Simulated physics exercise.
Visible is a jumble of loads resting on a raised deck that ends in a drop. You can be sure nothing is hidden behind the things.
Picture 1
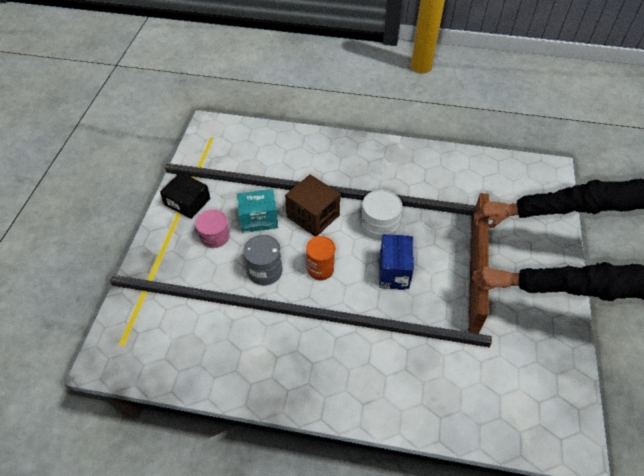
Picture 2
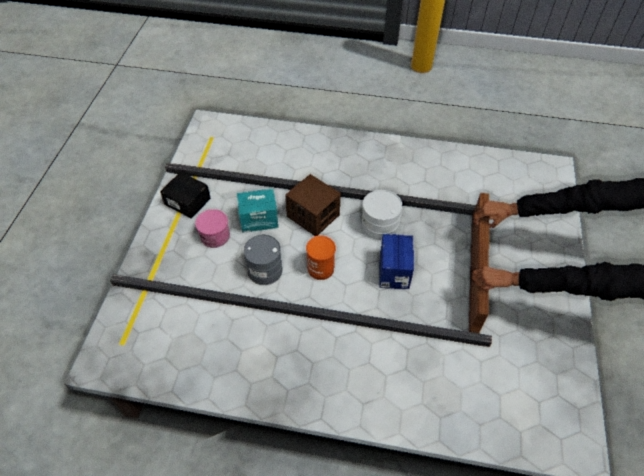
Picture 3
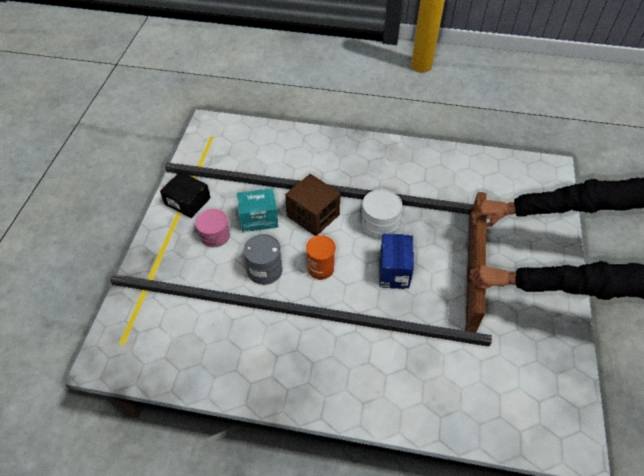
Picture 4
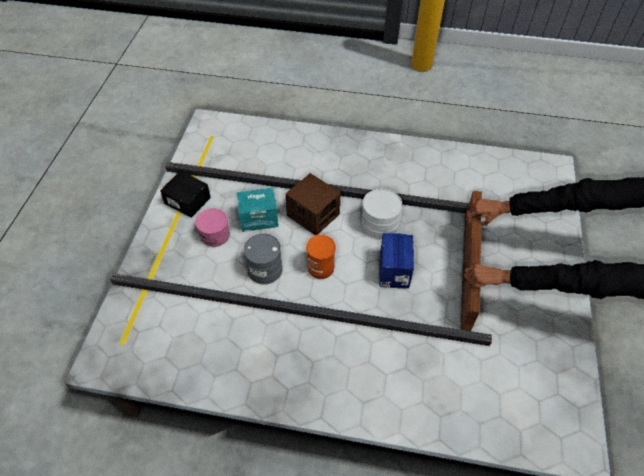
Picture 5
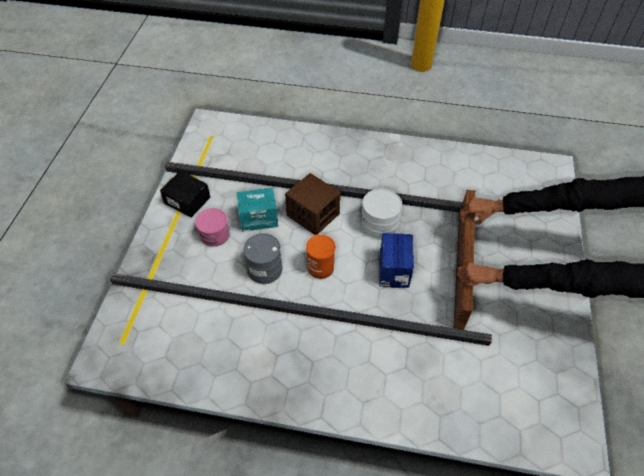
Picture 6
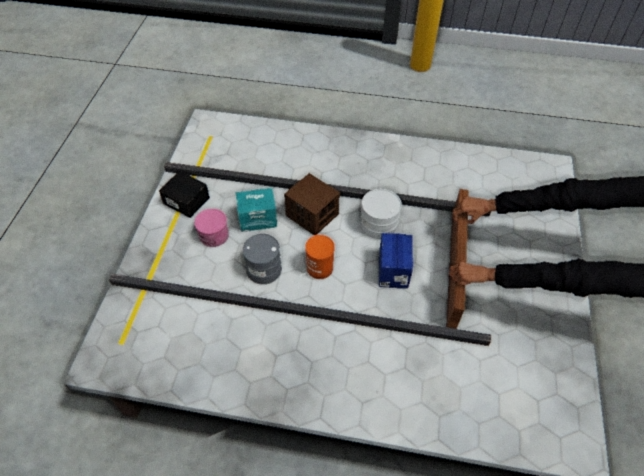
Two hands slide a brown plank slightly left between dark rails, toward several scattered containers.
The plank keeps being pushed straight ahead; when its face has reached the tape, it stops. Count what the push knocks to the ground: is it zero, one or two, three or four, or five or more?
Five or more.
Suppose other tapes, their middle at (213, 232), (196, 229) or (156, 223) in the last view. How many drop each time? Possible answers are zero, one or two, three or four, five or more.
Place one: One to two; place two: Just one or two; place three: More than four.
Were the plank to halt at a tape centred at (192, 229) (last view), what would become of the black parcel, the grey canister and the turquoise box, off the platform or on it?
Looking at each: The black parcel goes off, the grey canister remains on top, the turquoise box goes off.
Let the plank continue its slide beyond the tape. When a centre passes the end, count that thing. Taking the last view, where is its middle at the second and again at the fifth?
At (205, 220) for the second, at (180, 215) for the fifth.
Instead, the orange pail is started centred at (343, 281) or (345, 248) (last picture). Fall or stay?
In turn it stays put; slips off.
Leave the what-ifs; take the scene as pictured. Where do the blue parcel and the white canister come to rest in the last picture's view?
The blue parcel comes to rest close to (151, 224), while the white canister rests close to (166, 180).
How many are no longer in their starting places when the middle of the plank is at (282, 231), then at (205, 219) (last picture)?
7 and 8.
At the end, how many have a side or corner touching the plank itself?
My count gives 3.
A little later, none off yet; black parcel at rest near (185, 194); pink pail at rest near (212, 228); turquoise box at rest near (257, 210).
Next, none off yet; black parcel shifted a little near (178, 194); pink pail shifted about its own width near (188, 240); turquoise box shifted about its own width near (204, 212).
When it is over, the number that fall off is five or more; down, orange pail, brown crate, turquoise box, pink pail and black parcel.
